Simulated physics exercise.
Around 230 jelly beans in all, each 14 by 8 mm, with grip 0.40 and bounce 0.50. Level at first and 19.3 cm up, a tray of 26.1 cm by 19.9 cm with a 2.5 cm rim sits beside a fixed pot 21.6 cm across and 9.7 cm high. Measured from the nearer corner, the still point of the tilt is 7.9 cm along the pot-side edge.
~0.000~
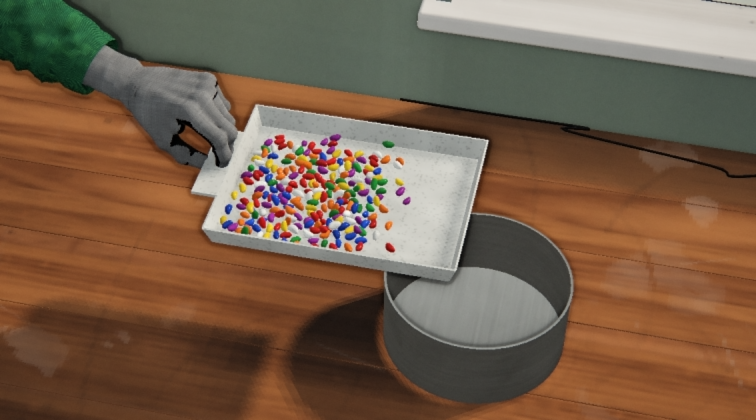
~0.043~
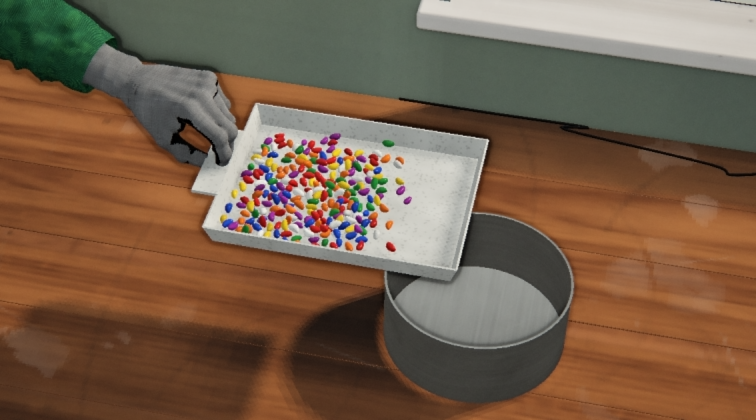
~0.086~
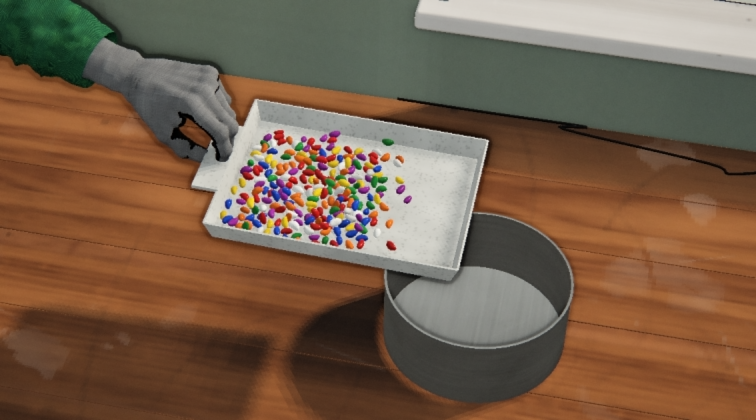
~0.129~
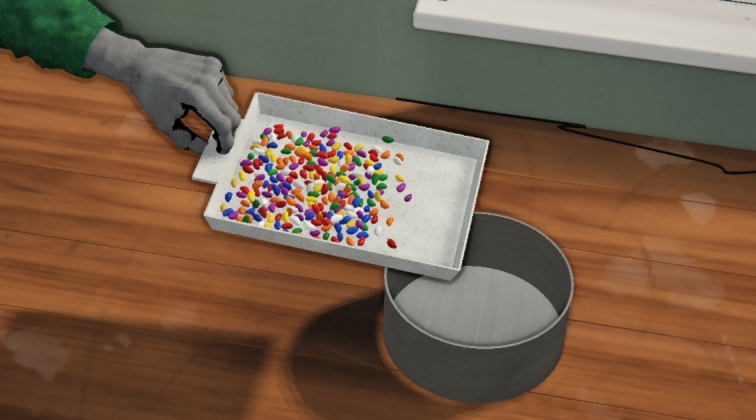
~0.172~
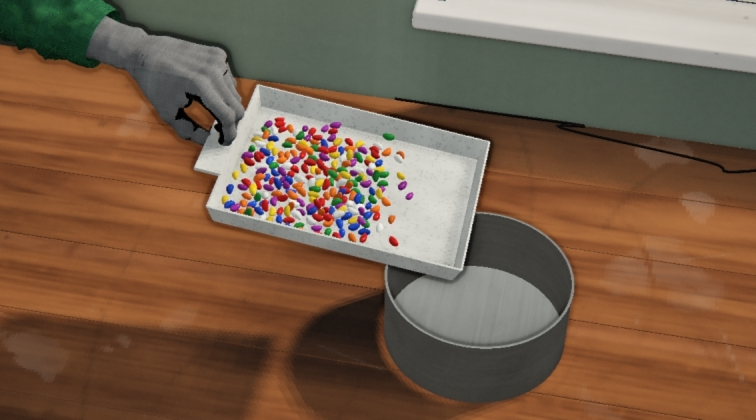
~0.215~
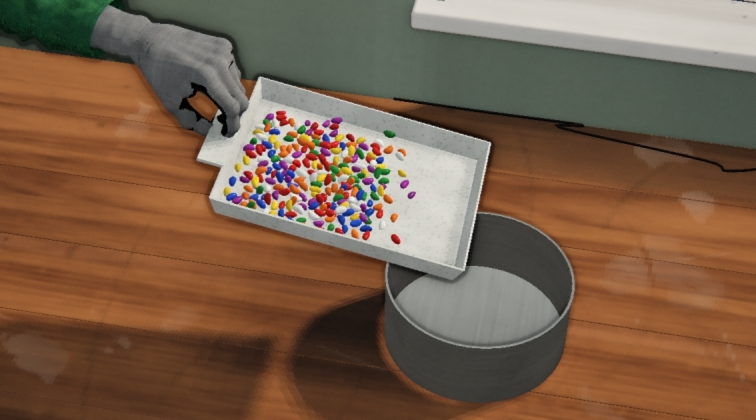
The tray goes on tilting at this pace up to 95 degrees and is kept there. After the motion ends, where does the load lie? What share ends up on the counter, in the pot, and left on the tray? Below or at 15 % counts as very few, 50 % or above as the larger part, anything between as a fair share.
Counter - very few, pot - the larger part, tray - very few.
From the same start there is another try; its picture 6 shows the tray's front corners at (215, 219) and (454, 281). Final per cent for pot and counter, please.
Final per cent - pot 35, counter 65.
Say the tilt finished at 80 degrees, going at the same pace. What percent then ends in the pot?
About 70 in a hundred would end up in the pot.
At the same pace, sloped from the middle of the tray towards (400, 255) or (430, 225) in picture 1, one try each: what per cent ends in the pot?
I'd put it at roughly 40 per cent for the first tilt and roughly 75 per cent for the second.
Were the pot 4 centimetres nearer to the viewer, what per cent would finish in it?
With that change it comes to something like 70 in a hundred.
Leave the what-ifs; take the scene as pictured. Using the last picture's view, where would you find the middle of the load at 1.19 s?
Estimated centre of load: Around (479, 202).
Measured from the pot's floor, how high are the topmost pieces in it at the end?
Around 2.0 cm above the floor.
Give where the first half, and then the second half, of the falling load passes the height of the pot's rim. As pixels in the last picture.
Around (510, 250), then (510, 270).
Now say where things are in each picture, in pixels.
The first picture shows tray tilt 0 degrees, front corners at (211, 225) and (450, 264); middle of the pieces at (317, 196); pot at (479, 278).
The second picture shows tray tilt 1 degrees, front corners at (211, 223) and (451, 264); middle of the pieces at (318, 195).
The third picture shows tray tilt 2 degrees, front corners at (212, 219) and (452, 264); middle of the pieces at (318, 193).
The fourth picture shows tray tilt 5 degrees, front corners at (213, 212) and (453, 264), lowest corner right back; middle of the pieces at (318, 188).
The fifth picture shows tray tilt 8 degrees, front corners at (215, 203) and (456, 263), lowest corner right back; middle of the pieces at (319, 183).
The sixth picture shows tray tilt 11 degrees, front corners at (219, 195) and (458, 263), lowest corner right back; middle of the pieces at (321, 178); pot at (480, 277). Its pace works out near 70 degrees a second.
Then, at 0.80 s, tilt 51 degrees; the tray holds 100 %, the pot 0 %.
After 1.19 s, tilt 77 degrees; the tray holds 70 %, the pot 25 %.
After 1.66 s, tilt 95 degrees; the tray holds 5 %, the pot 80 %.
By 2.8 s all is still; counter 5 %, pot 95 %, tray 0 %.
